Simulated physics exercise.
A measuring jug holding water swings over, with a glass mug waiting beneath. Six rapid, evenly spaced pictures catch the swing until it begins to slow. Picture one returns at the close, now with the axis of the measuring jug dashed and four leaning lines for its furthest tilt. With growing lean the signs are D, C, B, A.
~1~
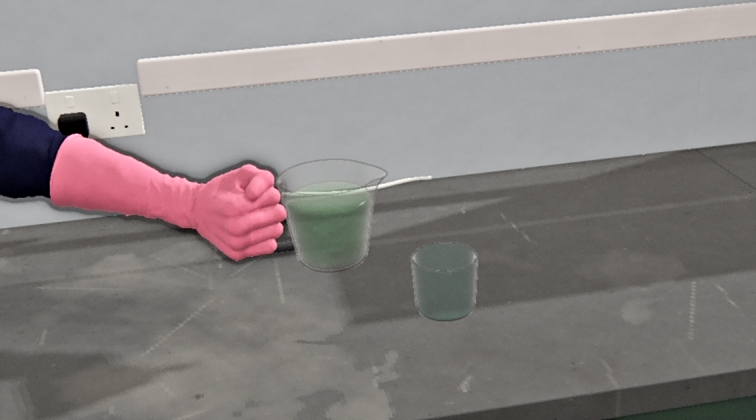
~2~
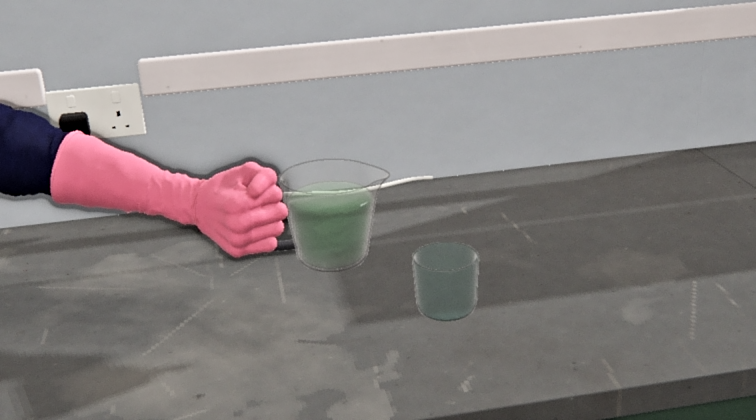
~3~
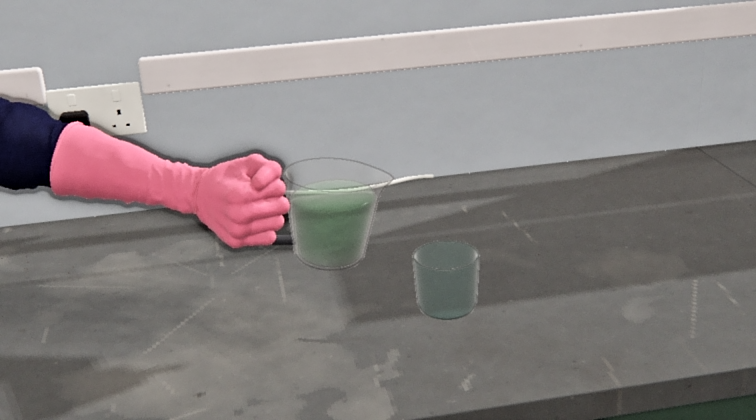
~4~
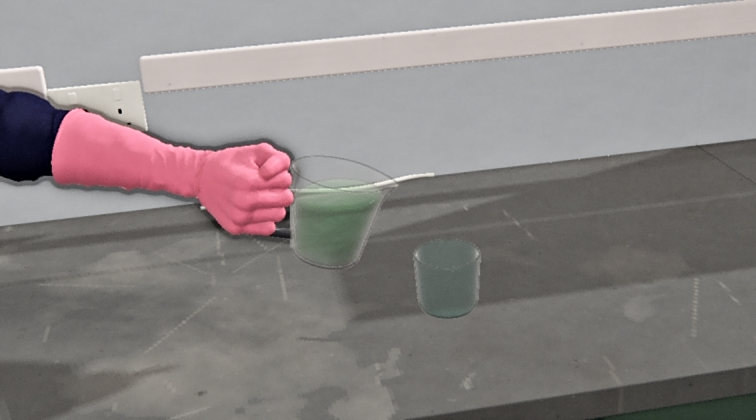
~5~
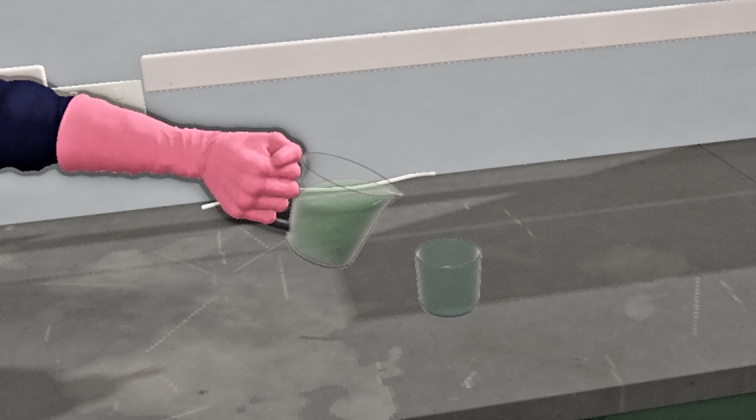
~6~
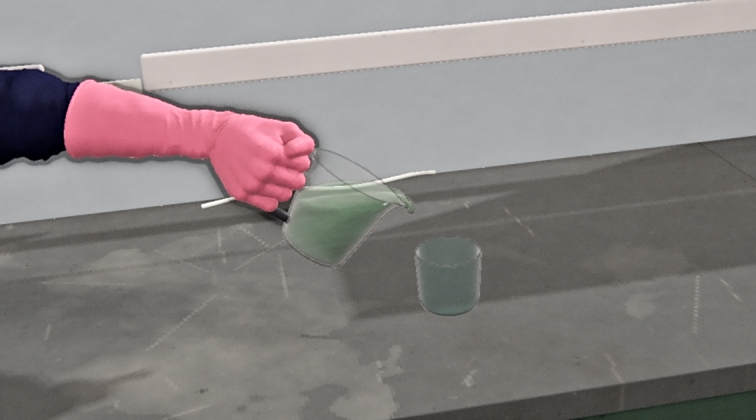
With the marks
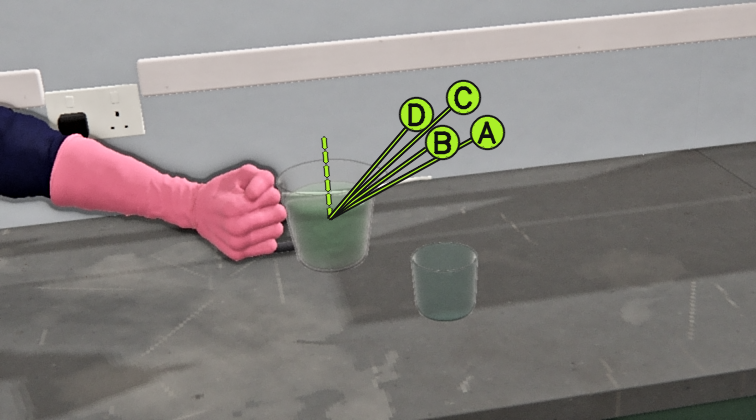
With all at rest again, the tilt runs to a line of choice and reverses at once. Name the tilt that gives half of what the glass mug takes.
D.
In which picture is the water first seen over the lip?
In picture 6.
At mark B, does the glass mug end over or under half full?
Over half.
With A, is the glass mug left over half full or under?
Over.
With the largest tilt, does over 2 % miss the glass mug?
Yes, it does.
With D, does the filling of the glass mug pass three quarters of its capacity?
No.
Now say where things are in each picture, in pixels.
Upright, lip at (386, 172); rim of the glass mug round (444, 256); nothing has left yet, in the first frame.
Upright, lip at (388, 173); nothing has left yet, in the second frame.
Tipped about 7°, lip at (392, 177); nothing has left yet, in the third frame.
Tipped about 15°, lip at (397, 183); nothing has left yet, in the fourth frame.
Tipped about 24°, lip at (402, 193); nothing has left yet, in the fifth frame.
Tipped about 34°, lip at (404, 203); water is over the lip, down to (410, 210), in the sixth frame.
In lime, A at (472, 139); B at (425, 149); C at (450, 107); D at (406, 128).
Choosing A, the glass mug is filled to the brim; 13 % of the water is spilt.
Choosing B, the glass mug ends with about 94 % of what it can hold; 3 % of the water is spilt.
Choosing C, the glass mug ends with about 72 % of what it can hold.
Choosing D, the glass mug ends with about 48 % of what it can hold.
